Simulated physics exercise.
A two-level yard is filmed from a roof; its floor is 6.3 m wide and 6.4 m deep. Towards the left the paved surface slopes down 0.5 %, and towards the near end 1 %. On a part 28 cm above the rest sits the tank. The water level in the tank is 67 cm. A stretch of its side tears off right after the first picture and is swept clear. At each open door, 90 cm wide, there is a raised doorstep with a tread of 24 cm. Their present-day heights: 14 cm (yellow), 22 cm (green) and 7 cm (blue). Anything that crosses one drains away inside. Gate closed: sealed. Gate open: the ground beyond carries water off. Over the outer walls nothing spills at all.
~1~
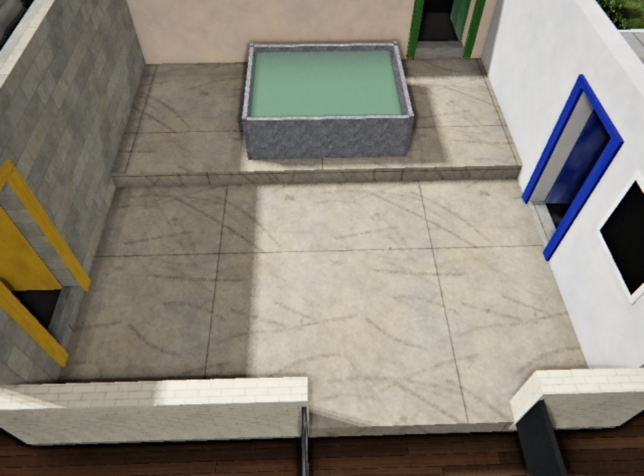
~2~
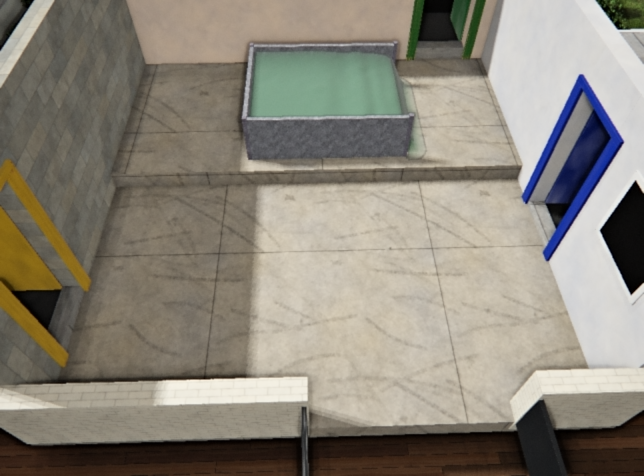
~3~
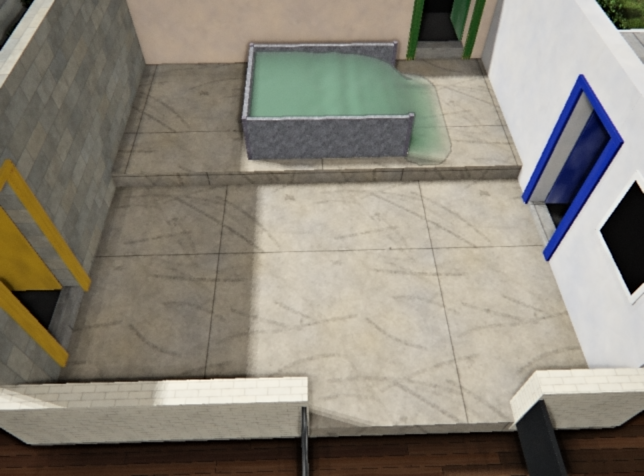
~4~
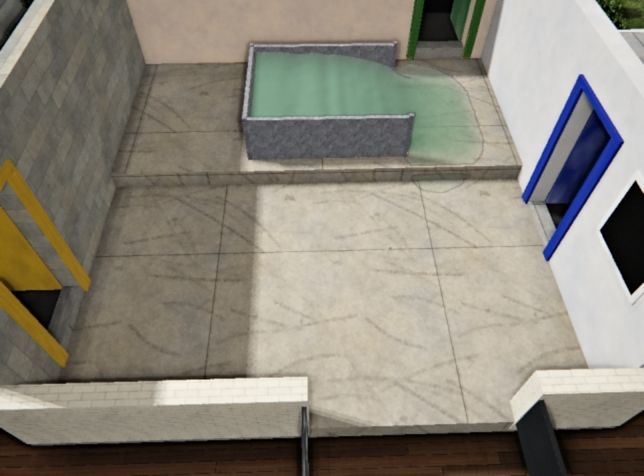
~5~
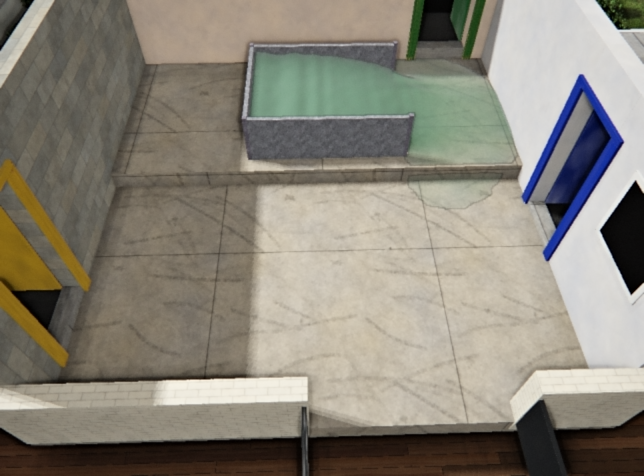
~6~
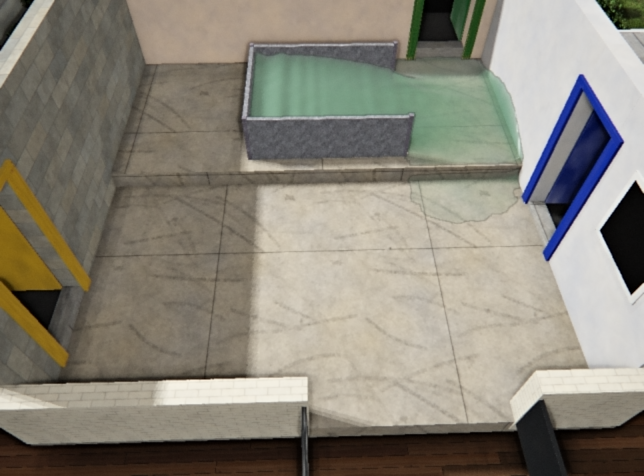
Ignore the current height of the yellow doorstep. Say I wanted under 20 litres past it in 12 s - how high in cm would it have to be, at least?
You would need about 7 cm.
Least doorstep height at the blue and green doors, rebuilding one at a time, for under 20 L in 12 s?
About 14.5 cm at blue and 30 cm at green.
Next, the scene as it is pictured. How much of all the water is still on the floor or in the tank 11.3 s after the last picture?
I'd put it at about 62 per cent.
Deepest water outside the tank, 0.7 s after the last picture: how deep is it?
46 cm.
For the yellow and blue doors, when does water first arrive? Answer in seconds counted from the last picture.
Yellow door 5.5 seconds, blue door 0.2 seconds.
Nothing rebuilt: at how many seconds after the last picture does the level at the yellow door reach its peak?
The depth peaks at about 8.0 seconds.
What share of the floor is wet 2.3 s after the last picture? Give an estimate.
Approximately 40 % of the floor.
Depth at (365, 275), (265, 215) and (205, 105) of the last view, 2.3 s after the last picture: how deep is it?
Ordered as asked: 0, 0, 0 cm.
Then, 0.7 s after the last picture water covers 15 % of the floor, deepest (46 cm) near (494, 116); it has not reached the yellow door.
Then, 2.3 s after the last picture water covers 40 % of the floor, deepest (34 cm) near (555, 399); it has not reached the yellow door.
Then, 11.3 s after the last picture water covers 90 % of the floor, deepest (10 cm) near (539, 399); 8 cm at the yellow door, 0 litres in over its 14 cm doorstep.
At the yellow door as built, the water peaked near 12 cm, 8.1 s after the last picture.
Run again over the same 12 s with other heights there, 29 litres in over 6 cm, 10 litres over 8 cm. The limit of 20 litres is kept from about 7 cm up.
